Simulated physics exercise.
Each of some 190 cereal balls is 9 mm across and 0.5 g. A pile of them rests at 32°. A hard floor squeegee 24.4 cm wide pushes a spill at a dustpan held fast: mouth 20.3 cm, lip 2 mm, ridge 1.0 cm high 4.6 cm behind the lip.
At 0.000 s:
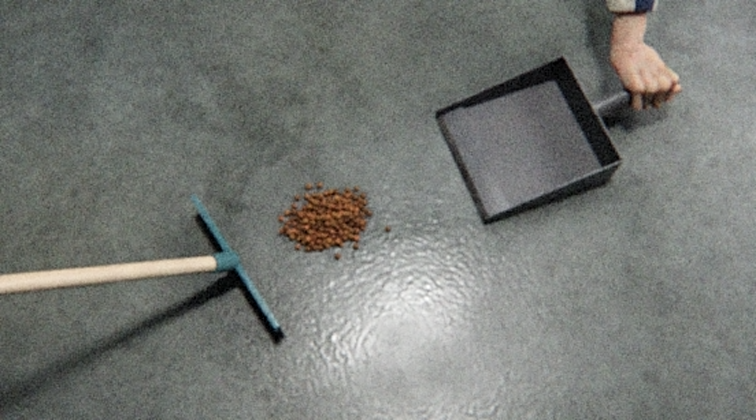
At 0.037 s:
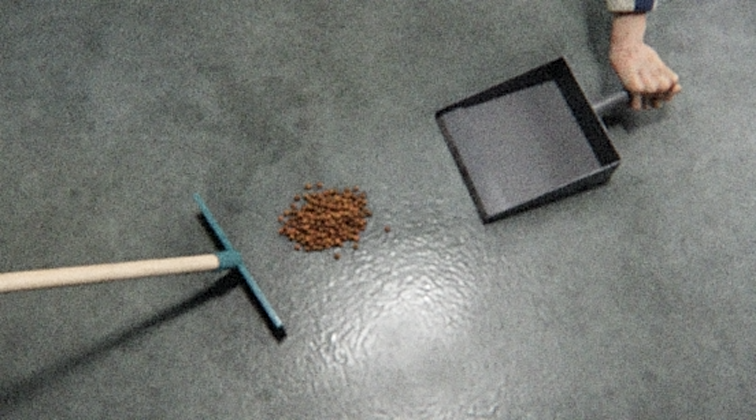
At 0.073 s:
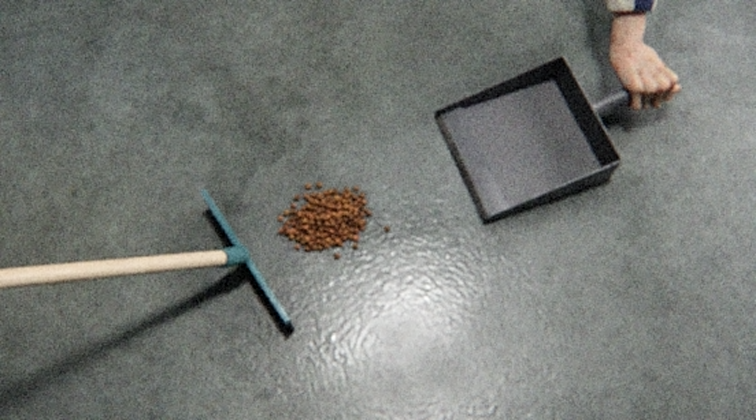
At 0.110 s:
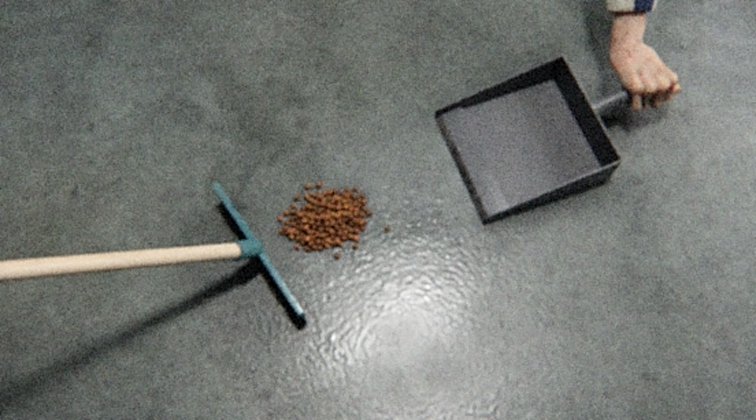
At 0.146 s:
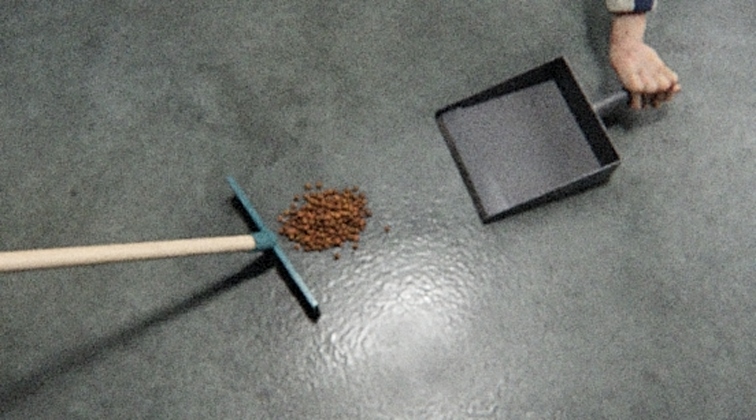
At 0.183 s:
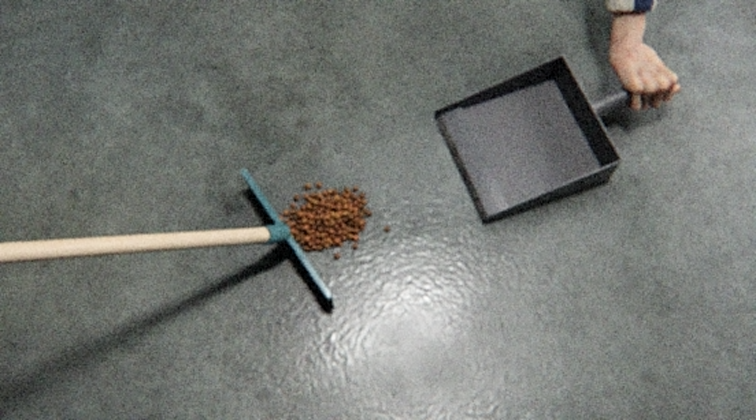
A hand holding a dark dustpan still on a grey floor while a blue squeegee slides right, reaching a brown pile of pellets.
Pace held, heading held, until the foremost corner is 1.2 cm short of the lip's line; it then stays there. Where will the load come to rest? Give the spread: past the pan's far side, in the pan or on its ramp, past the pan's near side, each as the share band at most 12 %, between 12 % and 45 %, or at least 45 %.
Spread: Far side between 12 % and 45 %, pan between 12 % and 45 %, near side at most 12 %.
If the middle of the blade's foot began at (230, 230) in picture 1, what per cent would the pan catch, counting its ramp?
Roughly 35 percent, ramp included.
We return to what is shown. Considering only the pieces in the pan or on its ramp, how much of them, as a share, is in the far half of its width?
I'd say near 60 per cent.
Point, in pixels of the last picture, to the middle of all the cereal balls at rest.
Close to pixel (444, 150).
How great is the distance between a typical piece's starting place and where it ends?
About 22 cm.
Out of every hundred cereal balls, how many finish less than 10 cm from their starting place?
About 0 %.
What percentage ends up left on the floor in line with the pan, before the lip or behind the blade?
Share there: About 60 %.
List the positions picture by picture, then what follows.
In the first picture, blade from (277, 327) to (196, 200), moved 0.0 cm, 0 of the pieces shifted so far; middle of the pieces at (325, 221); pan at (531, 144).
In the second picture, blade from (280, 325) to (198, 199), moved 0.4 cm, 0 of the pieces shifted so far; middle of the pieces at (324, 221).
In the third picture, blade from (287, 321) to (205, 195), moved 1.7 cm, 0 of the pieces shifted so far; middle of the pieces at (324, 220).
In the fourth picture, blade from (301, 313) to (218, 189), moved 3.8 cm, 0 of the pieces shifted so far; middle of the pieces at (324, 220).
In the fifth picture, blade from (315, 305) to (231, 182), moved 6.1 cm, 0 of the pieces shifted so far; middle of the pieces at (324, 220).
In the sixth picture, blade from (329, 297) to (245, 175), moved 8.5 cm, 2 of the pieces shifted so far; middle of the pieces at (324, 220); pan at (531, 144). Its pace works out near 0.64 m/s, heading 10 degrees away from the viewer's side.
After 0.39 s, middle of the blade 17 cm from the lip; 0 % over the lip, far side 5 %, near side 0 %.
After 0.52 s, middle of the blade 8 cm from the lip; 0 % over the lip, far side 10 %, near side 0 %.
Then, at 0.79 s, middle of the blade 4 cm from the lip; 20 % over the lip, far side 20 %, near side 0 %.
At rest (1.3 s), far side 15 %, pan 20 %, near side 0 %, in front of the lip or behind the blade 60 %.
